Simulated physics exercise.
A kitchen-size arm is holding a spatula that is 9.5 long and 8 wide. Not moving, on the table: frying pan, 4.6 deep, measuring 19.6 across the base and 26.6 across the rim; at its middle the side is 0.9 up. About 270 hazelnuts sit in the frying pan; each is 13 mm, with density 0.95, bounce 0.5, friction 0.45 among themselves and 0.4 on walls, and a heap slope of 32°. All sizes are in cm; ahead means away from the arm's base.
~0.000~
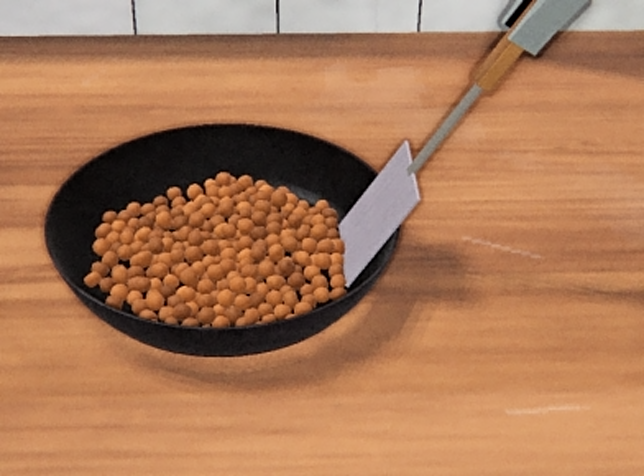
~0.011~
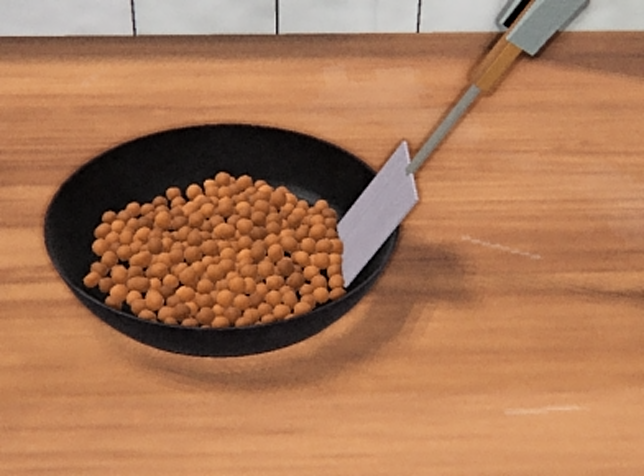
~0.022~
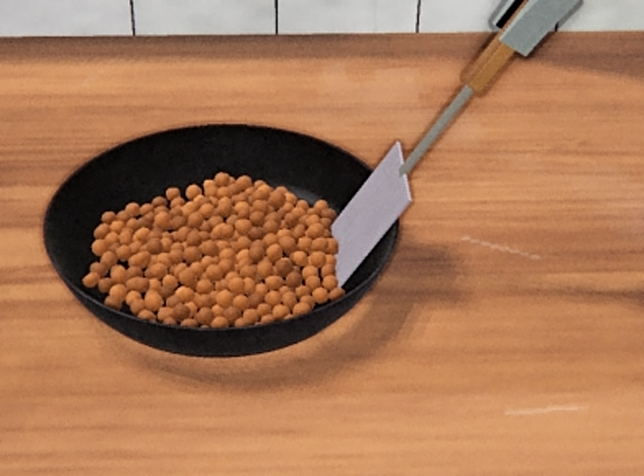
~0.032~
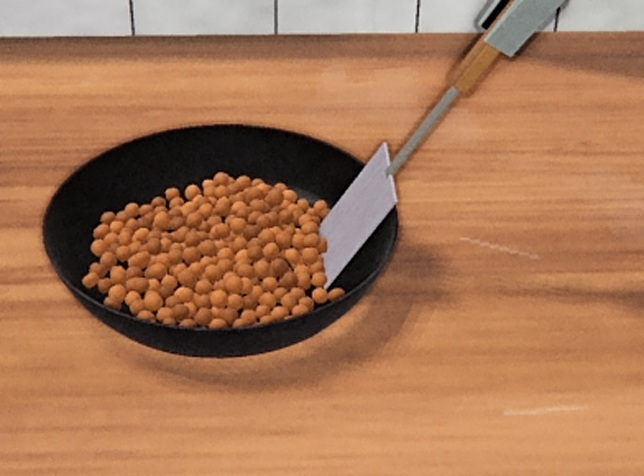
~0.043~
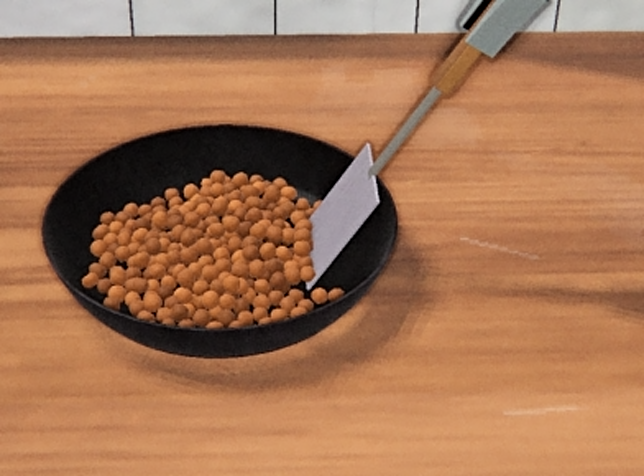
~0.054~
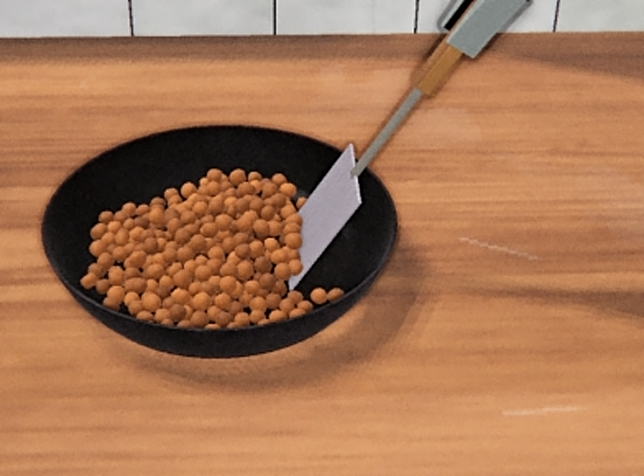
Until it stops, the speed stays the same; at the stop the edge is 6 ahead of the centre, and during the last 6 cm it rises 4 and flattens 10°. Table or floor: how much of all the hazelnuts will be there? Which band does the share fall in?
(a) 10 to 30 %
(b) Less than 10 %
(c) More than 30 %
Answer: A.
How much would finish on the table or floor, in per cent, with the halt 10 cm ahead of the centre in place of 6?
I'd expect close to 25 per cent then.
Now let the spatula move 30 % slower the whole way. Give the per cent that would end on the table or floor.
I'd expect near 5 per cent.
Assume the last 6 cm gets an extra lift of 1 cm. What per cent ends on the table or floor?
It comes to around 5 percent.
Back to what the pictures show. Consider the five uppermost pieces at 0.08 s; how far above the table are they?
I'd say close to 6 cm on average.
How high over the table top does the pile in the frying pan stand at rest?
Top of the heap: Roughly 4.0 cm above the table top.
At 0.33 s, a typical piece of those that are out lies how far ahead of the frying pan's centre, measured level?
24 cm.
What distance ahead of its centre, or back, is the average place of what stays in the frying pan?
Roughly 4.5 centimetres ahead.
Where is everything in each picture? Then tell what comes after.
In the first picture, spatula top edge at (413, 169), sloping 58°; upper third of the load around (227, 247), from x 95 to 340, top at y 180; 268 in the frying pan.
In the second picture, spatula top edge at (411, 169), sloping 58°; upper third of the load around (226, 247), from x 90 to 340, top at y 180.
In the third picture, spatula top edge at (404, 170), sloping 58°; upper third of the load around (227, 246), from x 90 to 335, top at y 180.
In the fourth picture, spatula top edge at (391, 171), sloping 58°; upper third of the load around (226, 247), from x 90 to 335, top at y 180.
In the fifth picture, spatula top edge at (373, 172), sloping 58°; upper third of the load around (231, 246), from x 90 to 335, top at y 180.
In the sixth picture, spatula top edge at (356, 172), sloping 58°; upper third of the load around (231, 238), from x 90 to 335, top at y 175; 268 in the frying pan.
After 0.08 s, sloping 58°, highest piece 6 above the table; 268 in the frying pan.
After 0.11 s, sloping 55°, highest piece 9 above the table; 268 in the frying pan.
After 0.33 s, sloping 48°, highest piece 8 above the table; 231 in the frying pan, 34 on the table or floor, 3 on the blade or in flight.
After 1.38 s, sloping 48°, highest piece 4 above the table; 231 in the frying pan, 37 on the table or floor.
At rest, 231 in the frying pan, 37 on the table or floor. That is 14 % on the table or floor.
